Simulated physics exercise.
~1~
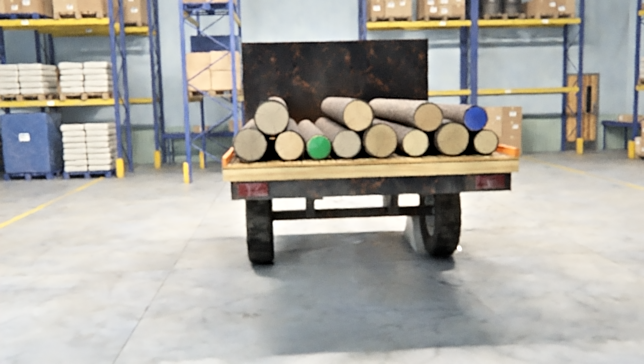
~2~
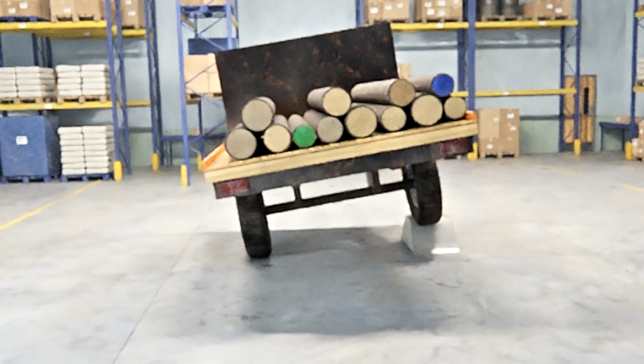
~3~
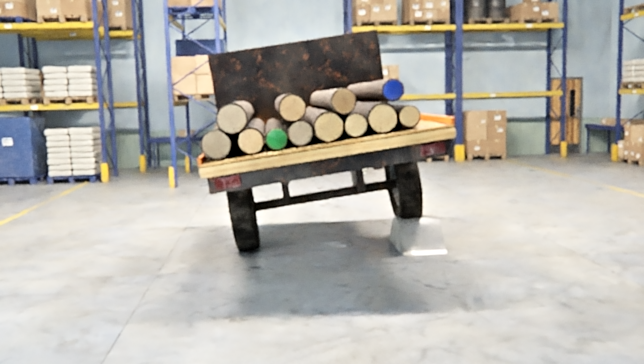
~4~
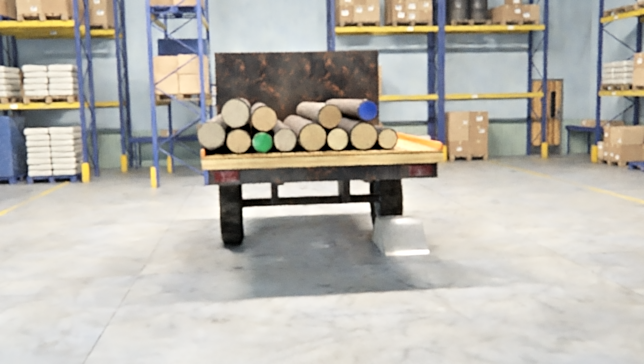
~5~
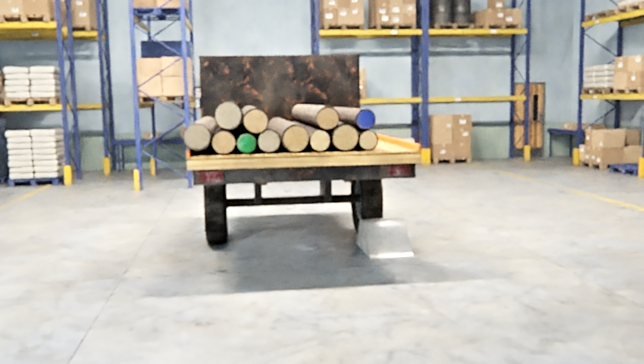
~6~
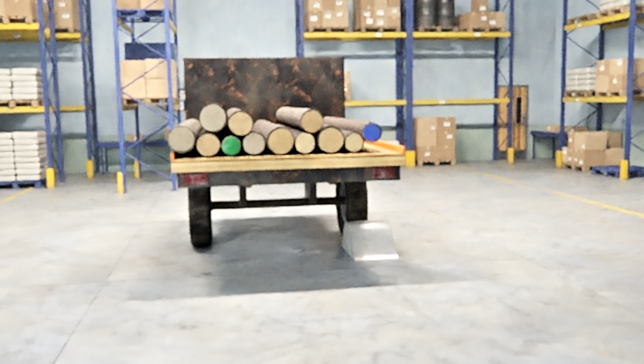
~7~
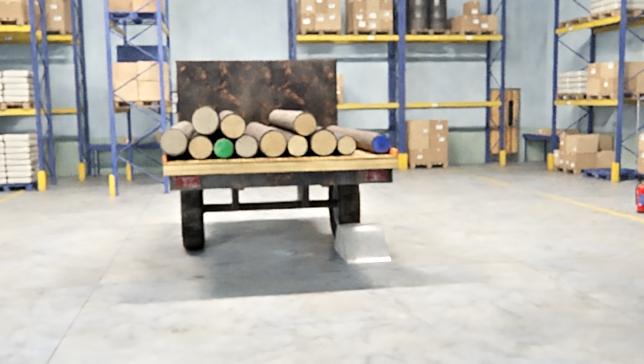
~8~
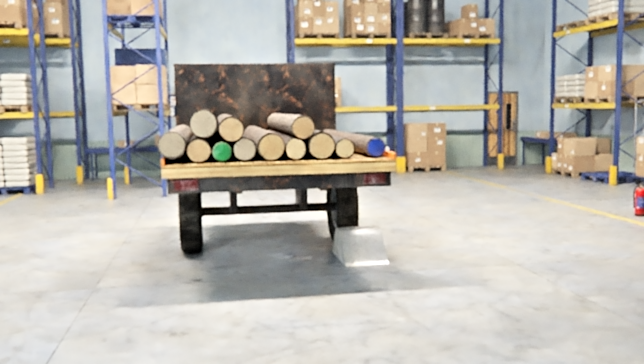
Warehouse, loose timber poles shifting on a flatbed trailer as it tilts over a hump and levels, every pole staying aboard.
